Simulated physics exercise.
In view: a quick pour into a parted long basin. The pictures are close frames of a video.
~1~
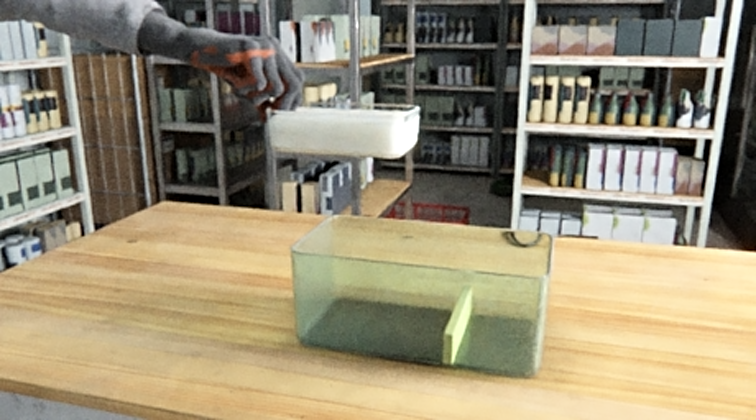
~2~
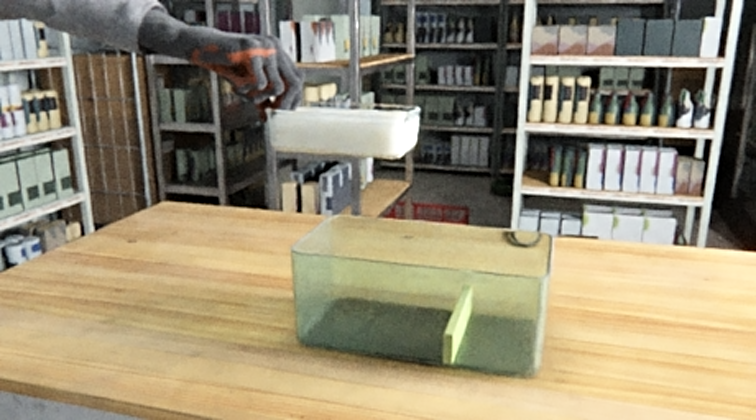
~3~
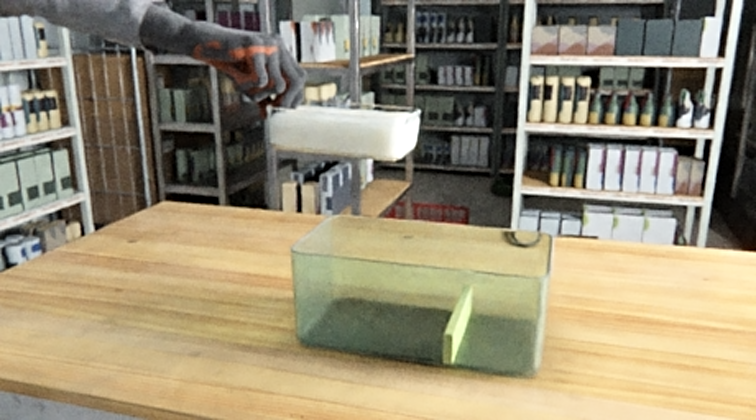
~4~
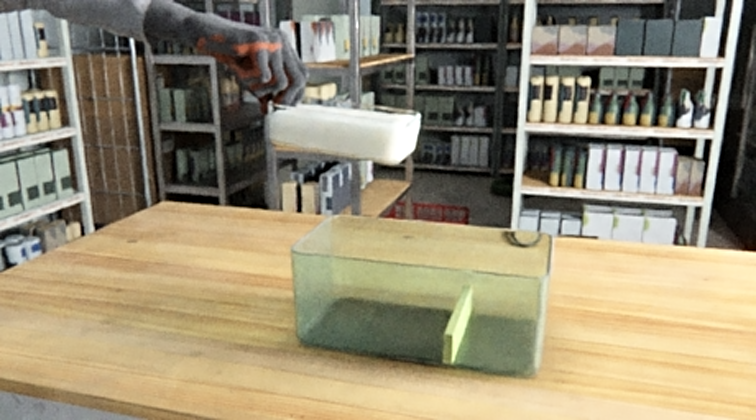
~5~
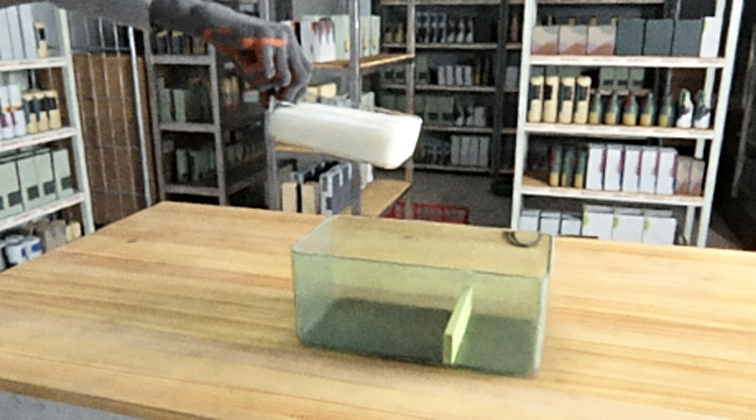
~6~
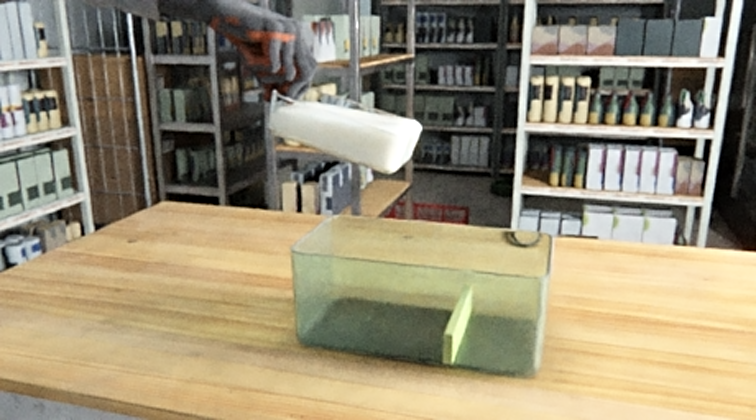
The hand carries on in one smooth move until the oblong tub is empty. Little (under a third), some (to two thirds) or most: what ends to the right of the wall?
In the end from a third to two thirds is right of the wall.
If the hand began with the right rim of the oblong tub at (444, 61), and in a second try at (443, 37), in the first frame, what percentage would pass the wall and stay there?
Roughly 65 per cent, and 65 per cent.
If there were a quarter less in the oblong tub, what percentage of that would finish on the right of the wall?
Roughly 40 in a hundred.
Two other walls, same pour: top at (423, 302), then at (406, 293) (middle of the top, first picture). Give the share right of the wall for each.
First some 80, then 85 per cent.
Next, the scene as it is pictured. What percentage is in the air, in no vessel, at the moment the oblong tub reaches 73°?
Roughly 50 in a hundred.
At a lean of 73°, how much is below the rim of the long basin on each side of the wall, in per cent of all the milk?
Left about 10, right about 25.
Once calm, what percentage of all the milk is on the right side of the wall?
Close to 50 per cent.
A moment on, the oblong tub is tipped part way and 14 per cent is still to pour, 11 is left of the wall and 24 right of it.
Next, the oblong tub is tipped on its side and 1 per cent is still to pour, 39 is left of the wall and 56 right of it.
Then the oblong tub is tipped on its side and 0 per cent is still to pour, 45 is left of the wall and 52 right of it.
Later the oblong tub is tipped on its side and 0 per cent is still to pour, 46 is left of the wall and 52 right of it.
At rest 46 per cent lies left of the wall, 52 right of it and 3 outside.
